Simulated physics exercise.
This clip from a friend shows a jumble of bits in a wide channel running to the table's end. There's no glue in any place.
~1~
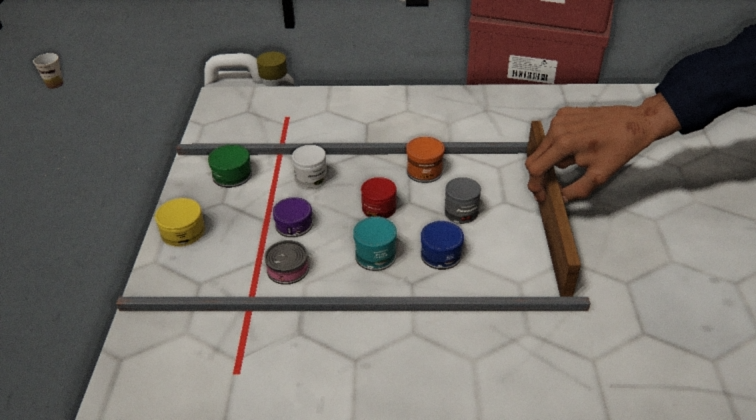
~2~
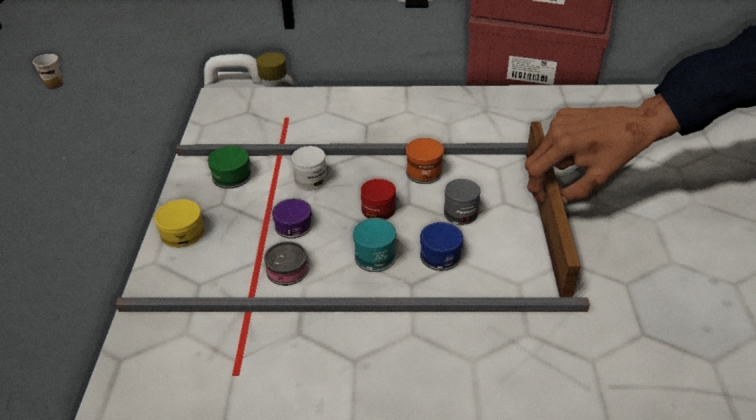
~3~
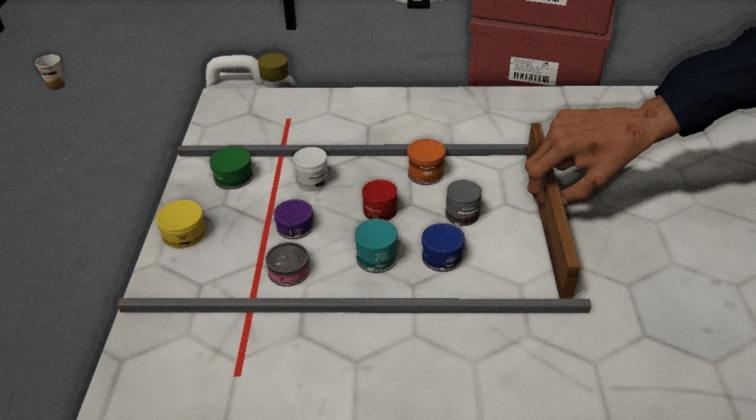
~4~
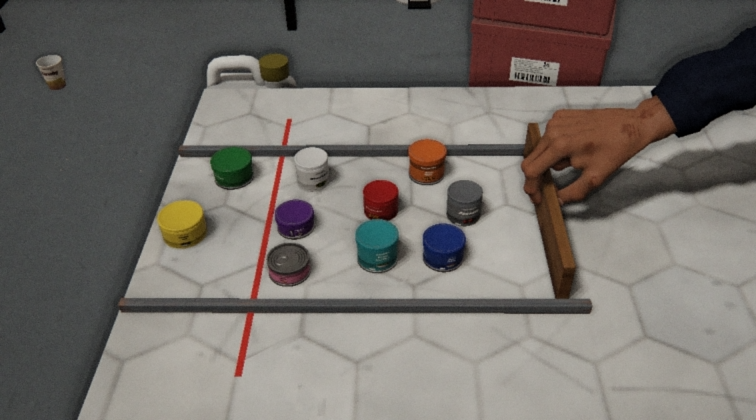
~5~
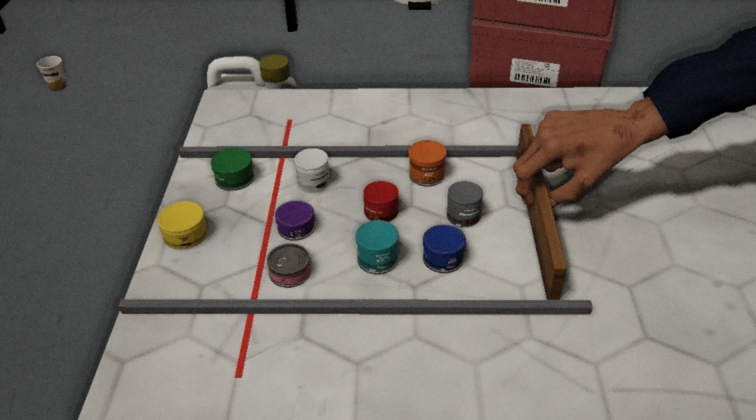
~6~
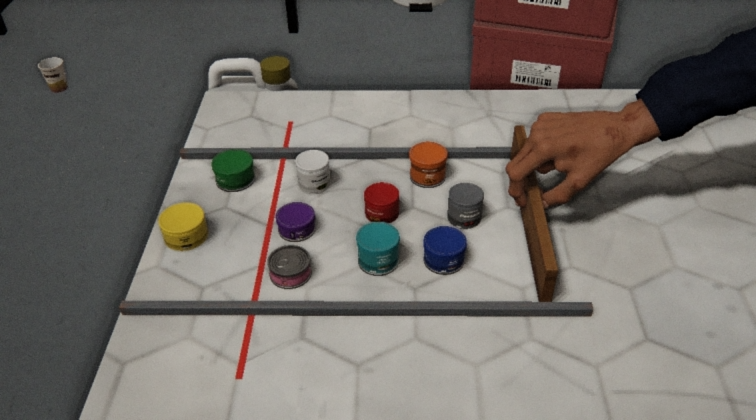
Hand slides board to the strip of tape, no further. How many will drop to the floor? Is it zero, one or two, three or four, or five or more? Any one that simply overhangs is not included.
It is zero.
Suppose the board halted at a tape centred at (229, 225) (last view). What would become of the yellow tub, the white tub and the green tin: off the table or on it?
The yellow tub? It does not stay. The white tub? It is safe. The green tin? It does not stay.
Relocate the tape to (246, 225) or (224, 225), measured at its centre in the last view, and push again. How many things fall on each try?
It comes to 0, then 2.
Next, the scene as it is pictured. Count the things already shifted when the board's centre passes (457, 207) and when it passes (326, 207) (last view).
I count 2 first and 8 after.
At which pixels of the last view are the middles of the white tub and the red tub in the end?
In the last picture the white tub sits around (227, 174) and the red tub around (228, 197).
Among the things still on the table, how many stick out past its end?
That'd be 0.
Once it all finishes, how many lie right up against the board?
4 of them.
Soon after, none off yet; yellow tub at rest near (184, 227); green tin at rest near (234, 171); purple pot at rest near (296, 222).
After that, none off yet; yellow tub at rest near (184, 227); green tin at rest near (234, 171); purple pot displaced about its own width near (267, 225).
In the end, the number that fall off is zero.
